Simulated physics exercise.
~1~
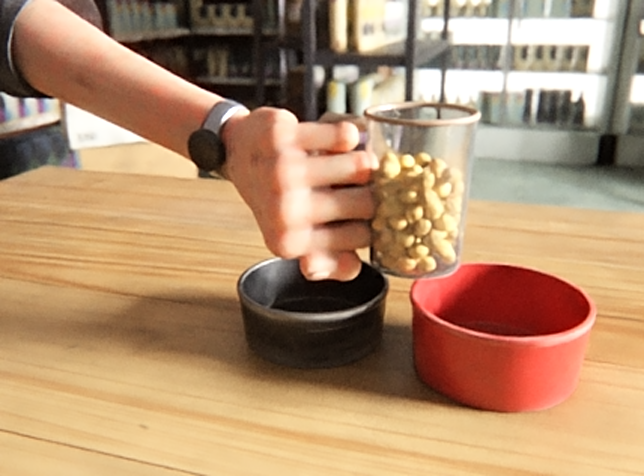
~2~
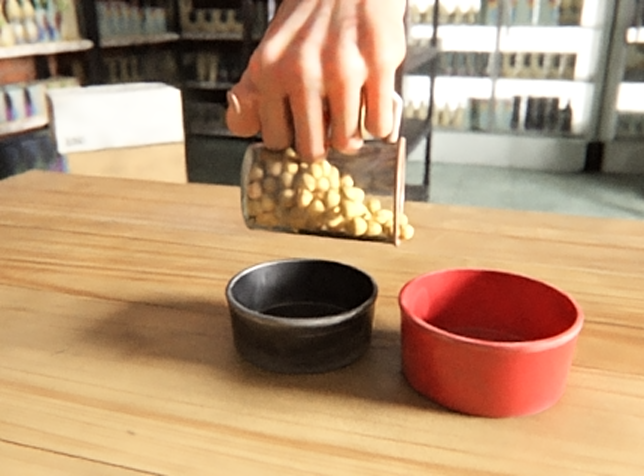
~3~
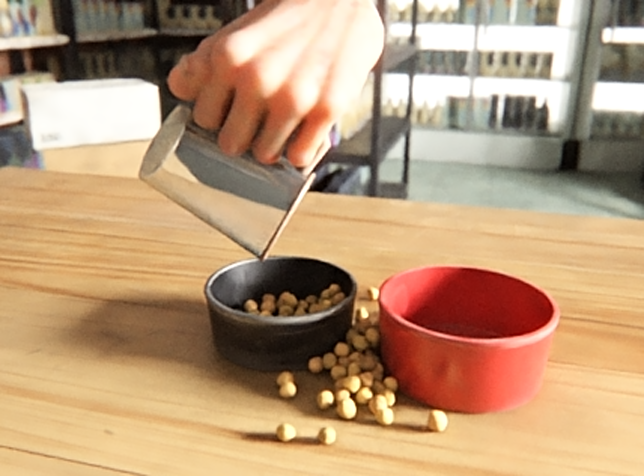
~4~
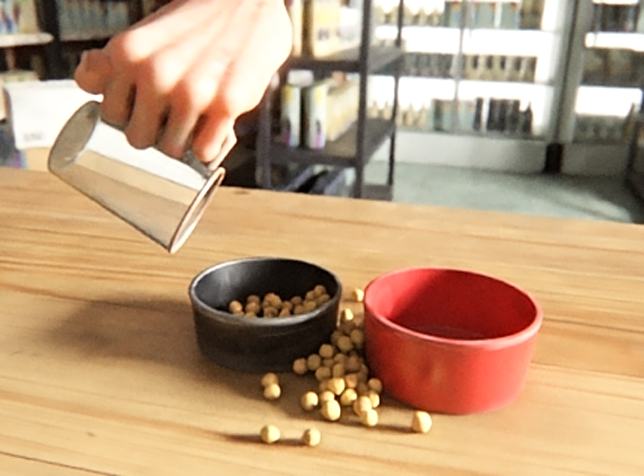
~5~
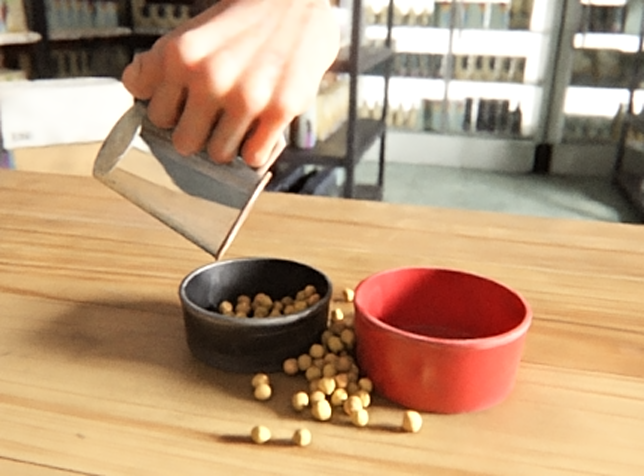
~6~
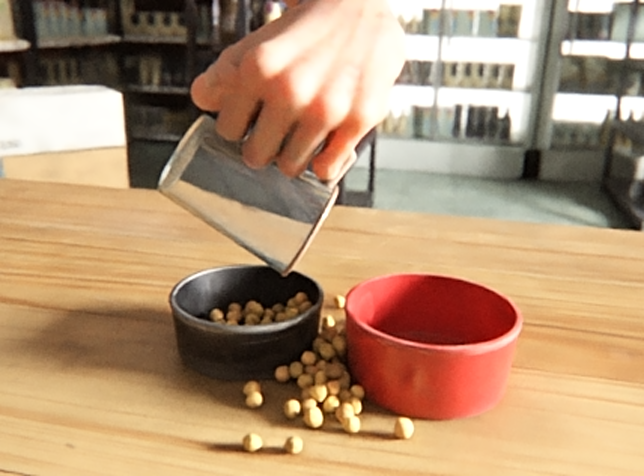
A hand tips chickpeas from a clear cup, some landing in the black dish, others outside.
